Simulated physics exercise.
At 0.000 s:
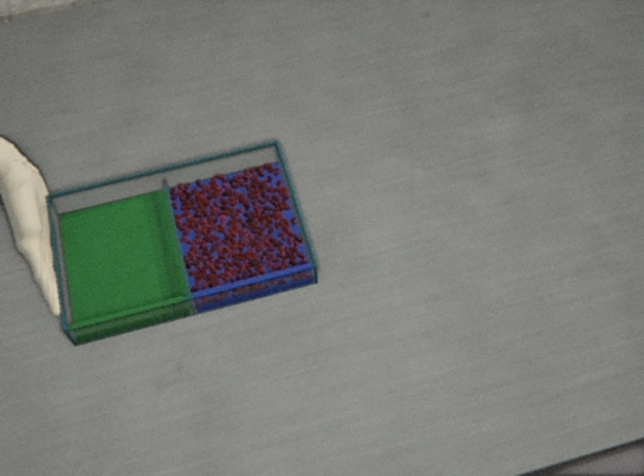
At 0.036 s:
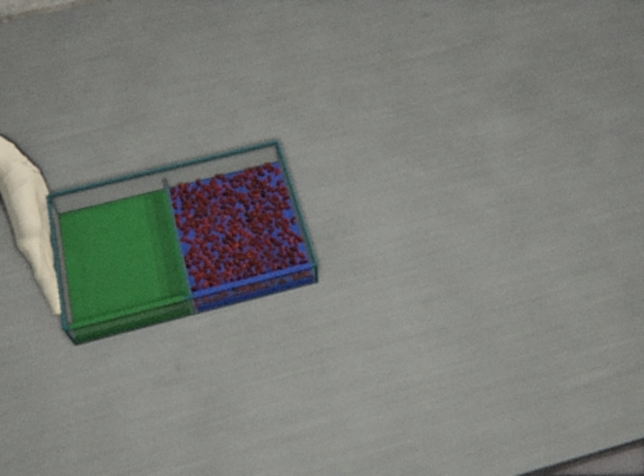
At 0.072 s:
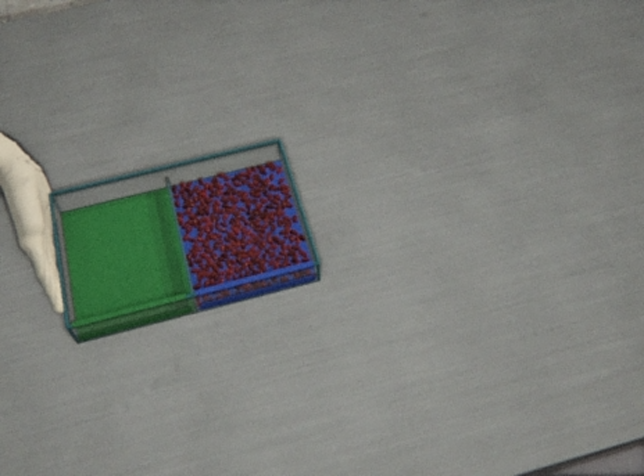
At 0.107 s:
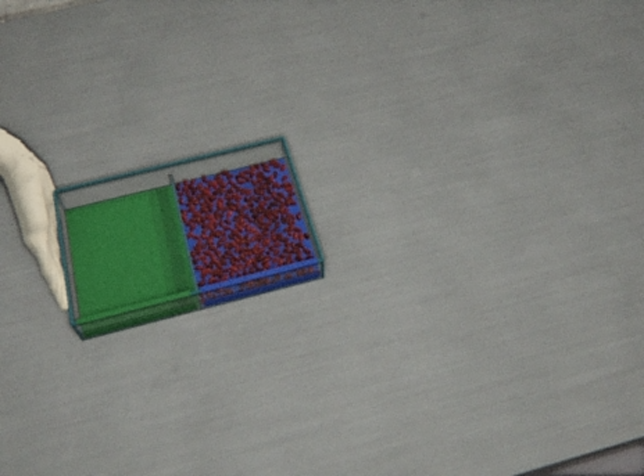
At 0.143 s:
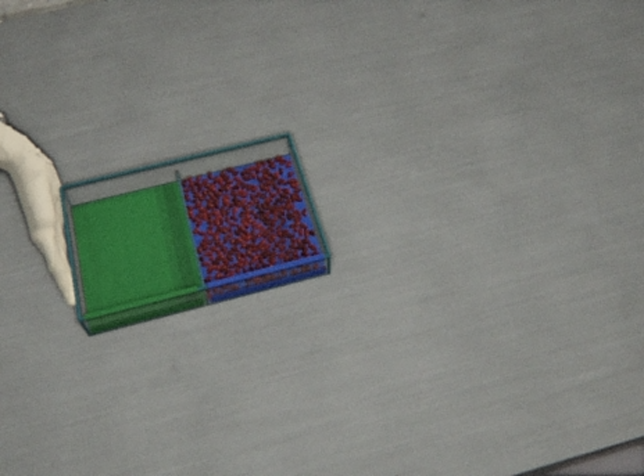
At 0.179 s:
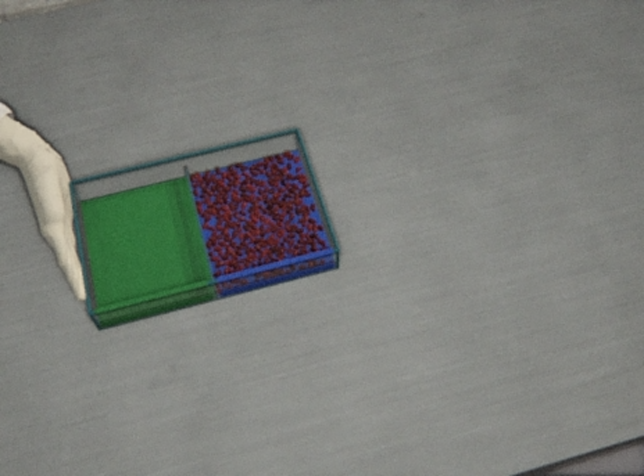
At the start, a pale hand rests against the left end of a clear-walled tray, green on the left and blue with many dark red beans on the right, on a gray surface. The hand then pushes the tray a short way right and slightly upward, the beans staying in the blue section.
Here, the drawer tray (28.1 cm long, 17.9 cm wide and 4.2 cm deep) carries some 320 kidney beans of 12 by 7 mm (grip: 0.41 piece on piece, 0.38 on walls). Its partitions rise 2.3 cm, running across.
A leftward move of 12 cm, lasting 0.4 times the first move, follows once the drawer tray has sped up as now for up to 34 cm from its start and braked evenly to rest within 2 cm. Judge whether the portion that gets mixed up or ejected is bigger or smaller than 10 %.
Within a tenth.
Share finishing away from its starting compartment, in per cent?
My estimate is near 0 per cent.
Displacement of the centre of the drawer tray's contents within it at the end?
Net movement comes out near 3.5 cm.
After 0.41 s, tilt 0 degrees; blue 100 %; 0 % away from where they began.
After 0.60 s, tilt 0 degrees; blue 100 %; 0 % away from where they began.
After 0.77 s, tilt 0 degrees; blue 100 %; 0 % away from where they began.
Then, at 0.94 s, tilt 0 degrees; blue 100 %; 0 % away from where they began.
By 1.3 s all is still; blue 100 %; 0 % away from where they began.
